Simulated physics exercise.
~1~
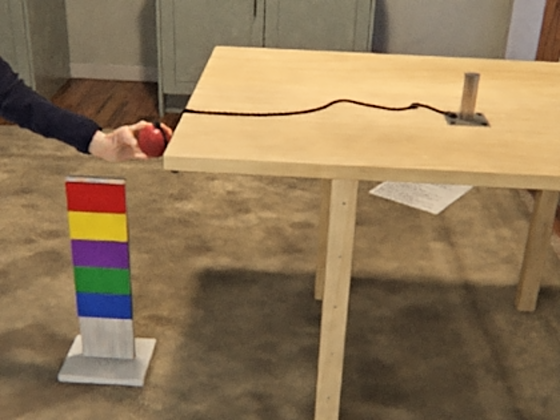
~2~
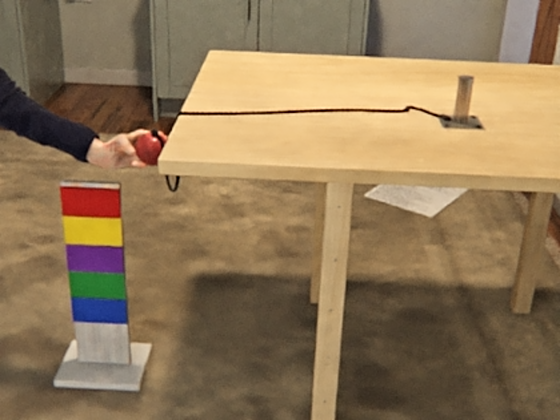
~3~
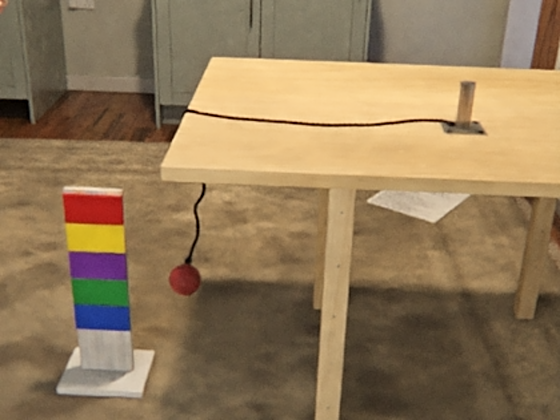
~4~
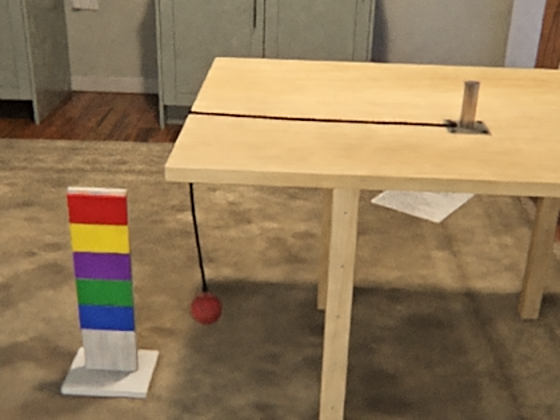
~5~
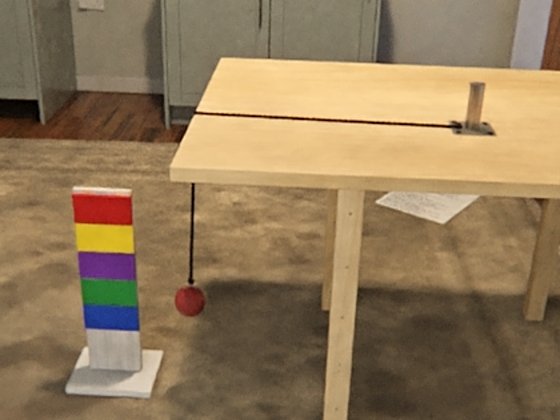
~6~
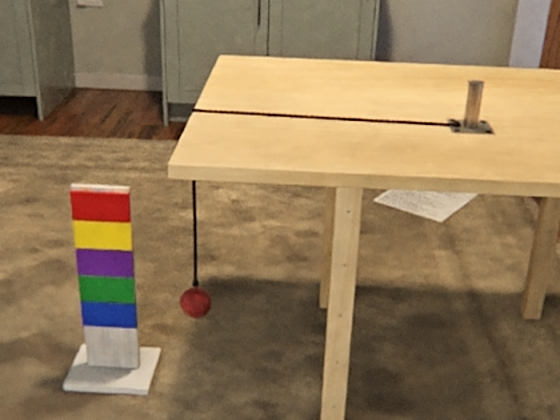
Over a table's edge, a hand releasing a red ball on a dark cord, which drops, swings slightly and hangs level with green.
